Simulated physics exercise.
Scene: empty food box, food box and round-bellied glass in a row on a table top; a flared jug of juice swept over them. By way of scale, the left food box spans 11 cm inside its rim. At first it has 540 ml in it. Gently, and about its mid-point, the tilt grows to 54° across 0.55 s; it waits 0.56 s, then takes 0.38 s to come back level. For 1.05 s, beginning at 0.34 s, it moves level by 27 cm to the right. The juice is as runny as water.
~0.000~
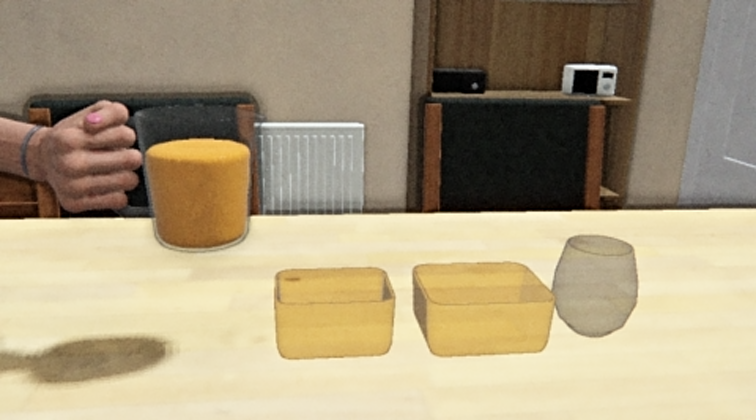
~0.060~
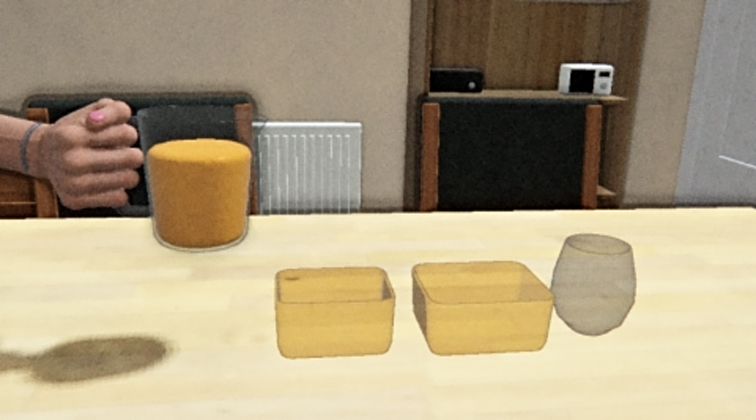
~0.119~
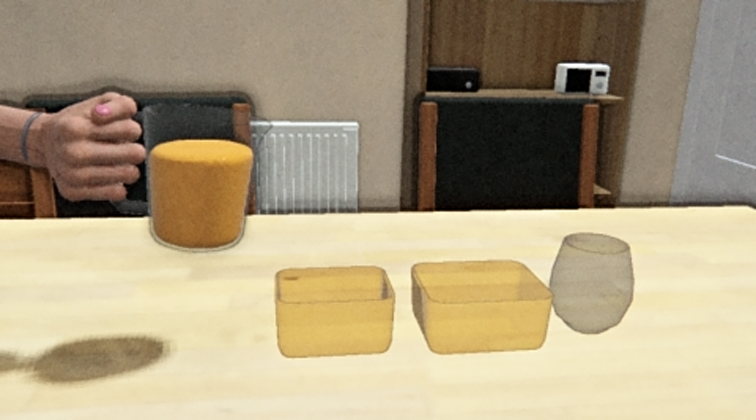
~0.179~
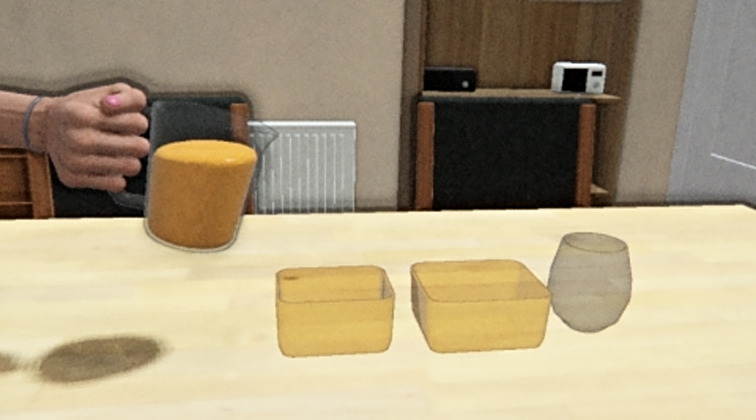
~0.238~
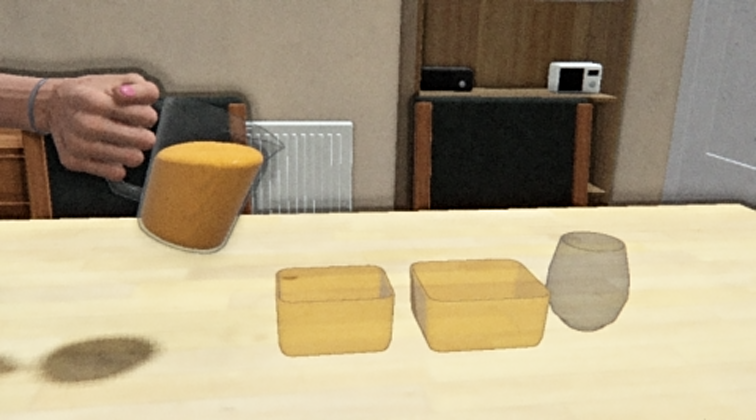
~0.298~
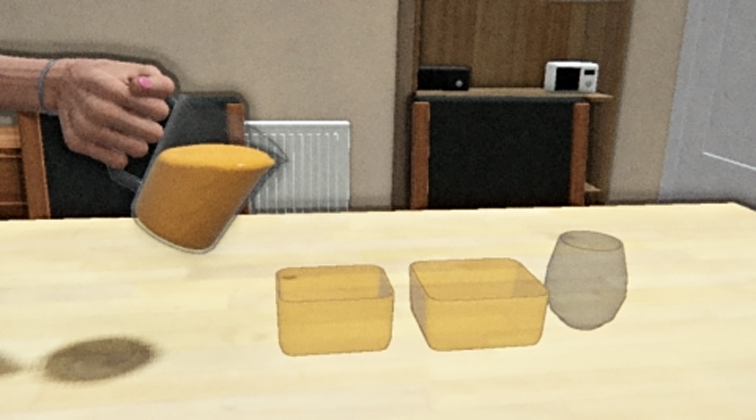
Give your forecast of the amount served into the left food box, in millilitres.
The left food box gets about 20 millilitres.
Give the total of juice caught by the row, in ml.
110 ml or so, all told.
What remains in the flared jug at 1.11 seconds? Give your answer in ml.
About 390 ml.
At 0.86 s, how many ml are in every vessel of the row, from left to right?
I'd put it at some 20 ml left, 30 ml in the middle and 0 ml right.
After 0.62 s the tilt is 54° and from the left they hold 15 ml, 0 ml, 0 ml, the flared jug 505 ml, and 0 ml is on the table top.
After 0.86 s the tilt is 54° and from the left they hold 20 ml, 25 ml, 0 ml, the flared jug 450 ml, and 15 ml is on the table top.
After 1.11 s the tilt is 54° and from the left they hold 20 ml, 55 ml, 0 ml, the flared jug 395 ml, and 20 ml is on the table top.
After 1.38 s the tilt is 11° and from the left they hold 20 ml, 60 ml, 25 ml, the flared jug 365 ml, and 65 ml is on the table top.
In the end from the left they hold 20 ml, 60 ml, 30 ml, the flared jug 365 ml, and 65 ml is on the table top.
